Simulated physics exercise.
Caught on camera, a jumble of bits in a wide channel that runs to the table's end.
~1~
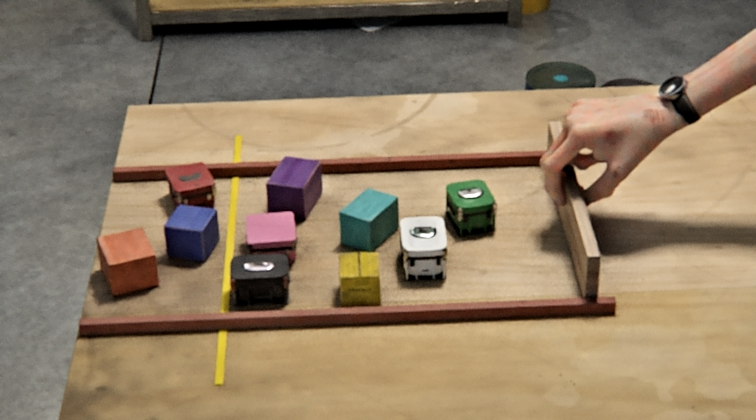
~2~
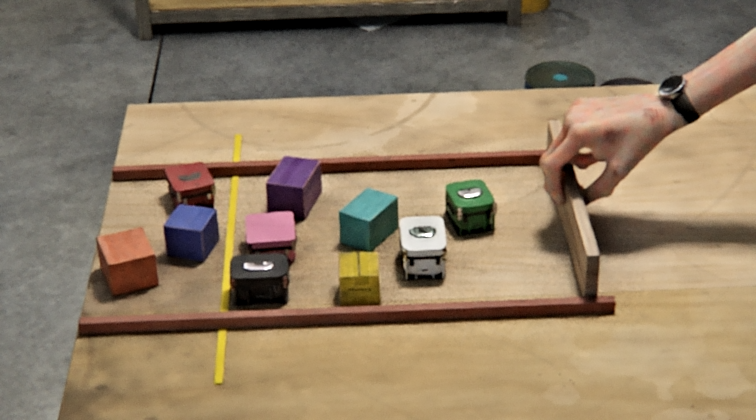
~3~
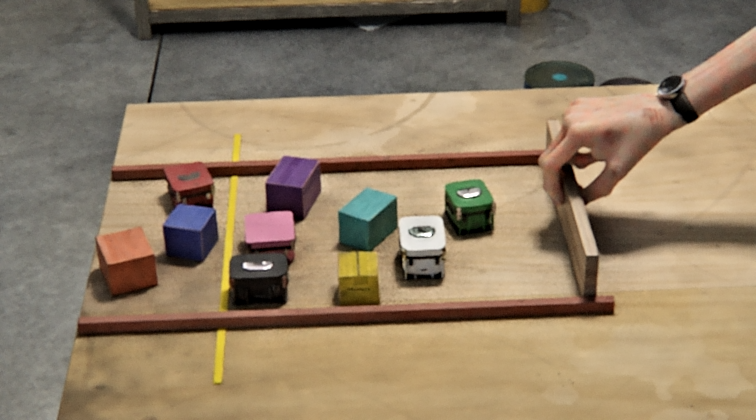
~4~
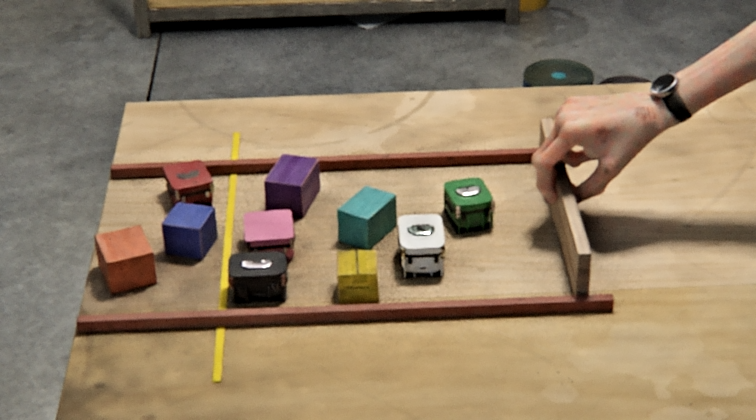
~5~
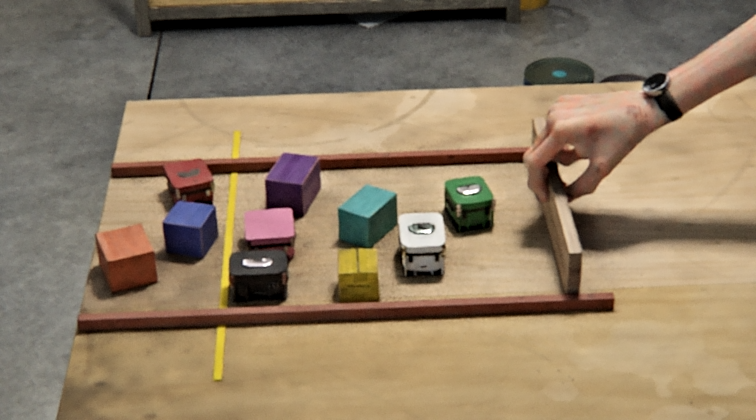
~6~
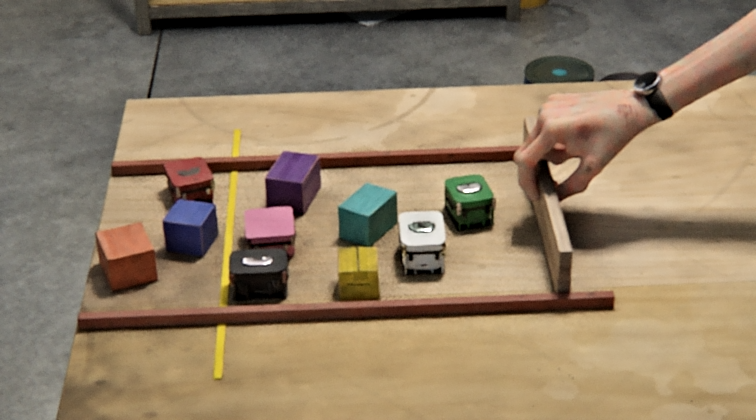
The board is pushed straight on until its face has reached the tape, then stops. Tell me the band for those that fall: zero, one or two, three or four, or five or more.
In the end the number that fall off is one or two.
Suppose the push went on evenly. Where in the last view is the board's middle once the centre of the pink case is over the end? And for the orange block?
Its middle is around (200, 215) and around (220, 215).
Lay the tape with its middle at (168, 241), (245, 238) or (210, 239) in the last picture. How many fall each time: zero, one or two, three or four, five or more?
In that order: Either three or four; zero; either one or two.
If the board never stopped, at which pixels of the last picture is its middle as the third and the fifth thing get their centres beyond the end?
First at (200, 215), next at (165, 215).
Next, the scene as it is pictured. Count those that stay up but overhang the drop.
That would be 1.
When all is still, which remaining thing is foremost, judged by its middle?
It is the orange block.
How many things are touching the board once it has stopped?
4 of them.
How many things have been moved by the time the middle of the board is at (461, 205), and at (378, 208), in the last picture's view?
The counts are 1 and 4.
Early on, none off yet; orange block at rest near (127, 256); red case at rest near (190, 183); blue block at rest near (191, 228).
A while later, none off yet; orange block at rest near (127, 256); red case at rest near (190, 183); blue block moving near (177, 230).
Finally, the number that fall off is one or two; lost, blue block.
